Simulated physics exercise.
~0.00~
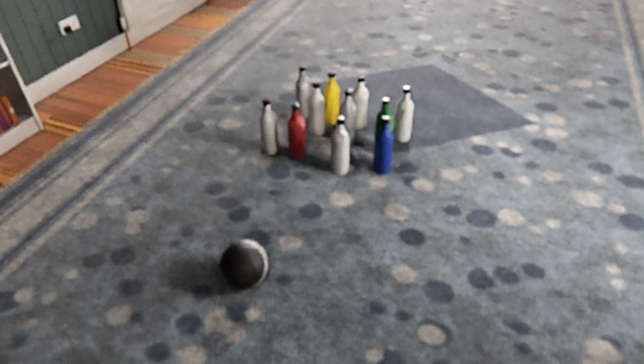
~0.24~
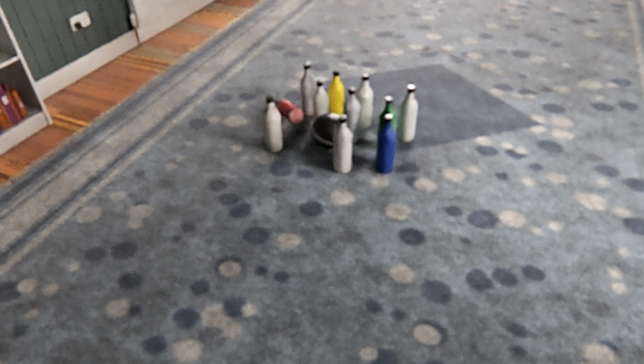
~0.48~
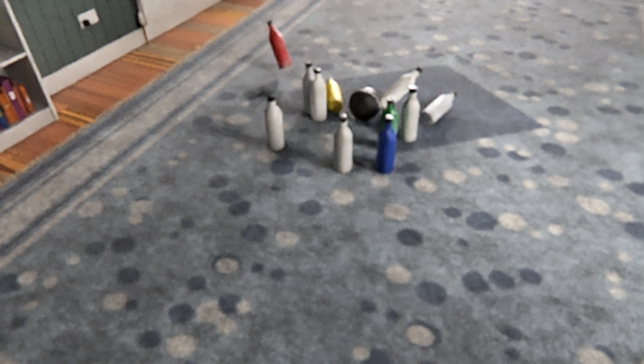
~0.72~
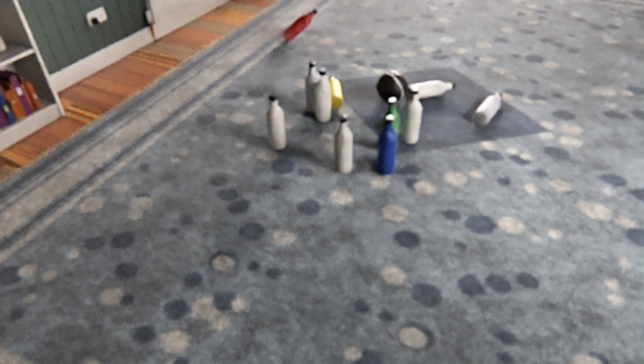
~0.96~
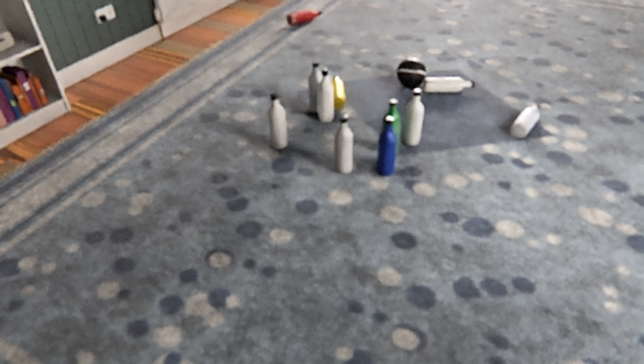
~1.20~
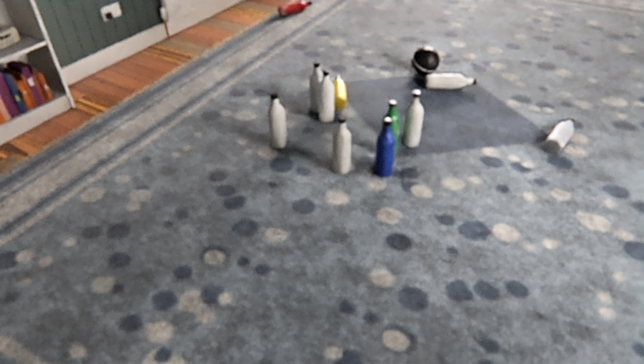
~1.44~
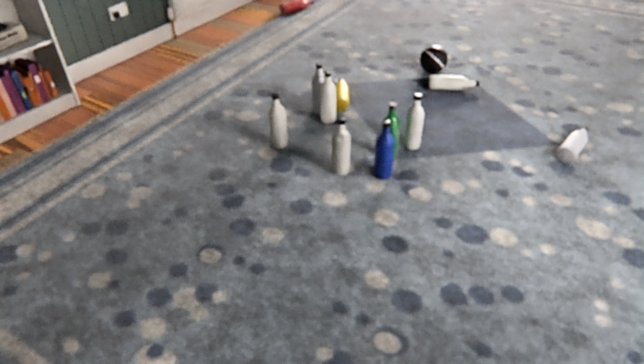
A dark ball rolled across the patterned carpet into a cluster of capped bottles, sending the red one flying off toward the back and toppling the yellow and two white ones, then slowed beyond them while the blue and green bottles stayed standing.
